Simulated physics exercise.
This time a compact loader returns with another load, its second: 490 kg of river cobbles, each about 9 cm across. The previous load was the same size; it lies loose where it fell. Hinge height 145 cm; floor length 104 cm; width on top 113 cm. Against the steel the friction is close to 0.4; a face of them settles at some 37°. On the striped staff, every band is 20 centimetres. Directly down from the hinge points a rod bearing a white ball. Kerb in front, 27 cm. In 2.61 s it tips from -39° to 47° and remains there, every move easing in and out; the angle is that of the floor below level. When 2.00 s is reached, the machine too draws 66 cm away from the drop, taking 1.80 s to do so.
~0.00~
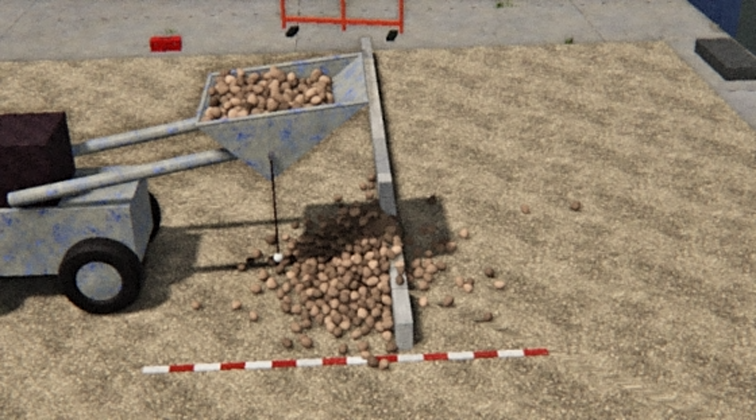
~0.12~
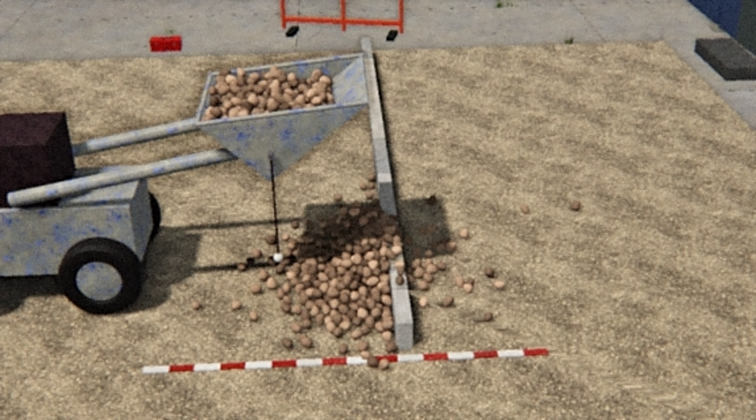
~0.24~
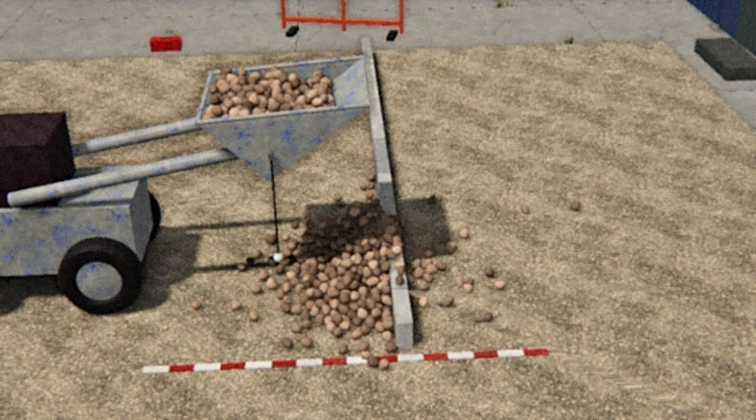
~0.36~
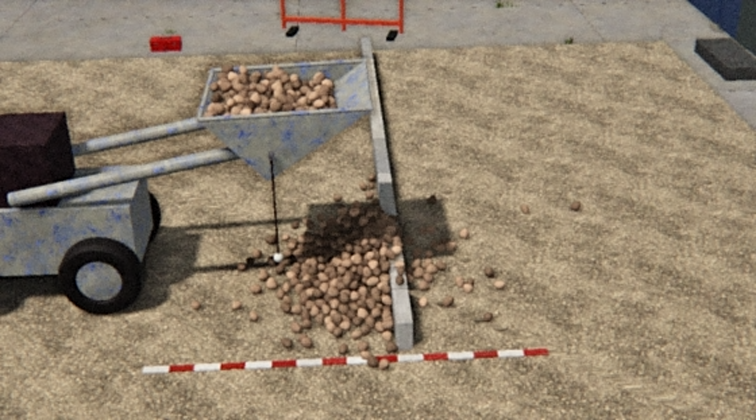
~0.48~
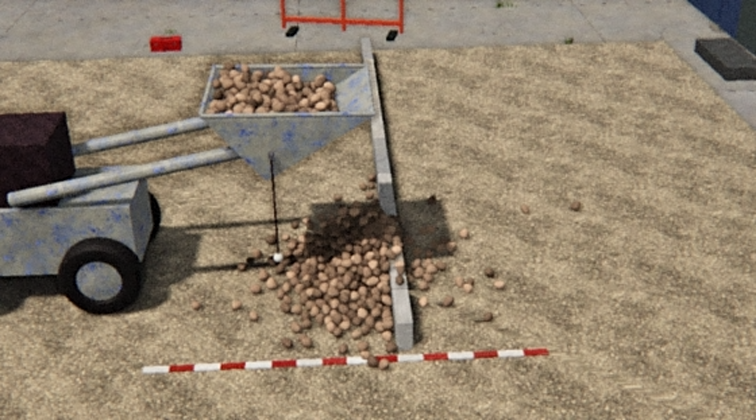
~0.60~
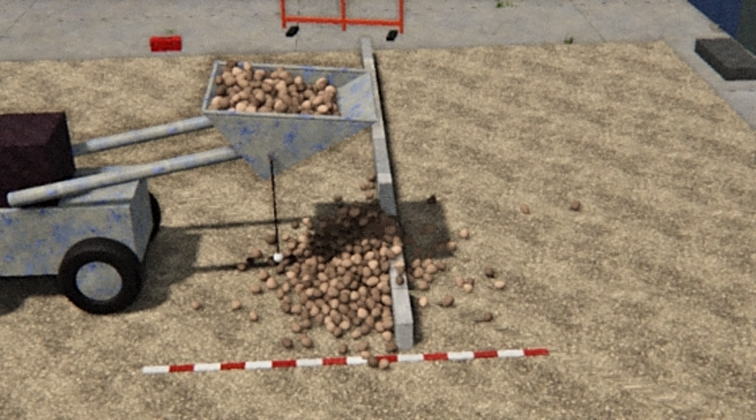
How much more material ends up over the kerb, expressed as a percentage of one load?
About 37 per cent of a load more.
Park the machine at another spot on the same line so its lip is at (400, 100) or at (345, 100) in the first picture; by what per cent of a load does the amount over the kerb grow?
I'd expect near 75 per cent first and near 15 per cent next.
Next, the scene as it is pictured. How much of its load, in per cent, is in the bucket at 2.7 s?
Close to 0 in a hundred is still held.
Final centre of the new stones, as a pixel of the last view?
Their centre rests close to (370, 256).
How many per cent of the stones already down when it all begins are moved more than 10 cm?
20 %.
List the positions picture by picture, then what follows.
Lip at (368, 101), floor tilted -39°, highest stones at (267, 83). The earlier load is highest near (377, 234), 36 cm above ground level, 93 % on this side of the kerb, 6 % over the kerb, in the first picture.
The bucket is at -38°, its lip at (369, 102); the top of the load is at (263, 81); the stones move at 0.0 m/s on average, in the second picture.
The bucket is at -37°, its lip at (370, 105); the top of the load is at (255, 83); the stones move at 0.1 m/s on average, in the third picture.
The bucket is at -35°, its lip at (372, 109); the top of the load is at (248, 80); the stones move at 0.1 m/s on average, in the fourth picture.
The bucket is at -31°, its lip at (374, 114); the top of the load is at (236, 80); the stones move at 0.1 m/s on average, in the fifth picture.
The bucket is at -27°, its lip at (377, 121); the top of the load is at (239, 77); the stones move at 0.2 m/s on average, in the sixth picture.
After 2.0 s the floor is at 34°; in per cent of one load, 85 in the bucket, 108 on this side of the kerb, 6 over the kerb; the foremost stones are at (499, 259).
After 2.7 s the floor is at 47°; in per cent of one load, 0 in the bucket, 161 on this side of the kerb, 38 over the kerb; the foremost stones are at (516, 237).
After 4.2 s the floor is at 47°; in per cent of one load, 0 in the bucket, 157 on this side of the kerb, 43 over the kerb; the foremost stones are at (559, 248).
After 6.9 s the floor is at 47°; in per cent of one load, 0 in the bucket, 157 on this side of the kerb, 43 over the kerb; the foremost stones are at (559, 248). Net gain over the kerb, 37.
